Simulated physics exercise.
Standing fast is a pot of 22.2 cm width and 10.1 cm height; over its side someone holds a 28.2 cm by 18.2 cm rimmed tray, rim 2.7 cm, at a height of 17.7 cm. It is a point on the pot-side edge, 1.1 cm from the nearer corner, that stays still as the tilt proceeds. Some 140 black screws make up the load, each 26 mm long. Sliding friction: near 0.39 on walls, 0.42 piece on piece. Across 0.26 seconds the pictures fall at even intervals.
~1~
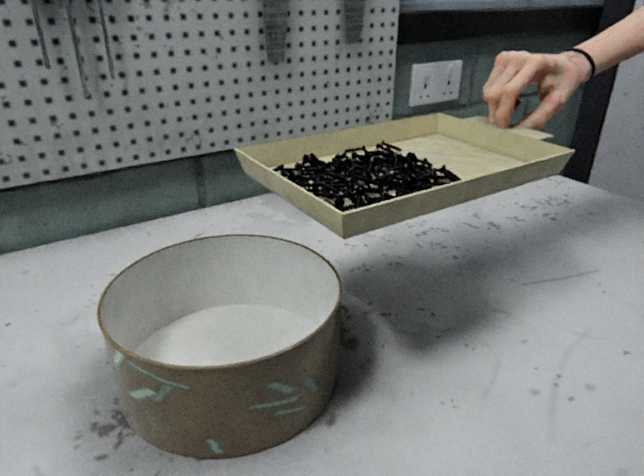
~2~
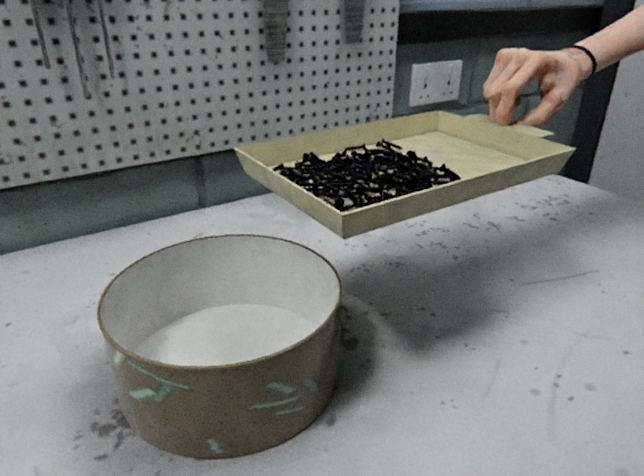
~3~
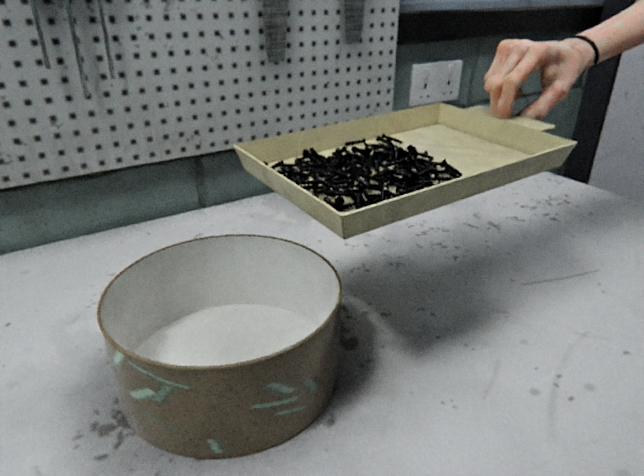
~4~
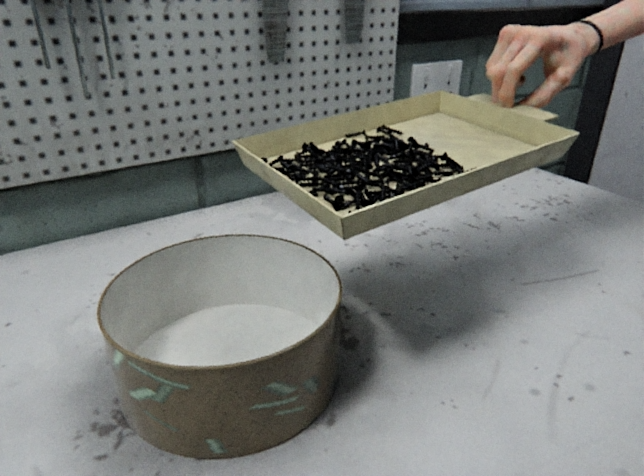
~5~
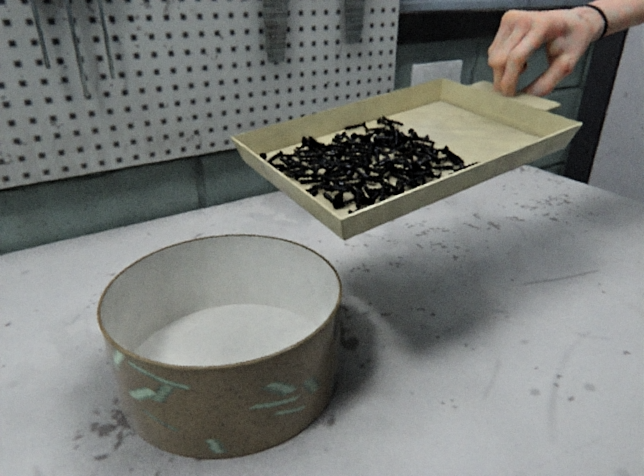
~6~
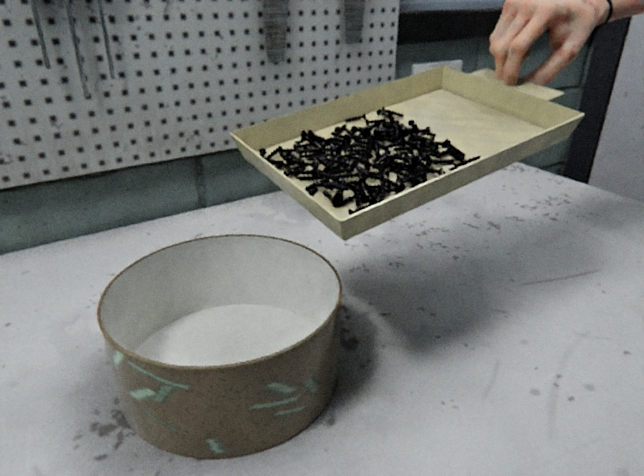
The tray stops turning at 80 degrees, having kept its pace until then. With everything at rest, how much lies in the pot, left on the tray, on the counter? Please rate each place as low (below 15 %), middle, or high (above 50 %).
Pot: Middle, left on the tray: Low, counter: High.
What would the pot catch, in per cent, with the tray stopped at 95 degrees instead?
20 per cent.
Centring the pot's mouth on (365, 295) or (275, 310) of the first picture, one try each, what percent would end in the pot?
The shares would be near 90 and 95 per cent respectively.
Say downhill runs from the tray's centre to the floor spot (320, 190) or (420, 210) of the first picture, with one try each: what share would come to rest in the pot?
That would be close to 75 per cent, then close to 0 per cent.
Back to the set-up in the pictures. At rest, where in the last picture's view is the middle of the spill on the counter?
Somewhere around (340, 458), I'd say.
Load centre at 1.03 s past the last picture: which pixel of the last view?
Near (332, 184).
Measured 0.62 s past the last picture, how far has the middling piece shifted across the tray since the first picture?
By then it sits near 4 cm from where it began.
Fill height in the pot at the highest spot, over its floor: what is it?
It gets to about 1.5 cm.
Then, 0.62 s after the last picture, tilt 43 degrees; the tray holds 100 %, the pot 0 %.
Then, 1.03 s after the last picture, tilt 65 degrees; the tray holds 100 %, the pot 0 %.
Then, 1.52 s after the last picture, tilt 80 degrees; the tray holds 30 %, the pot 20 %.
In the end, pot 25 %, tray 5 %, counter 65 %.
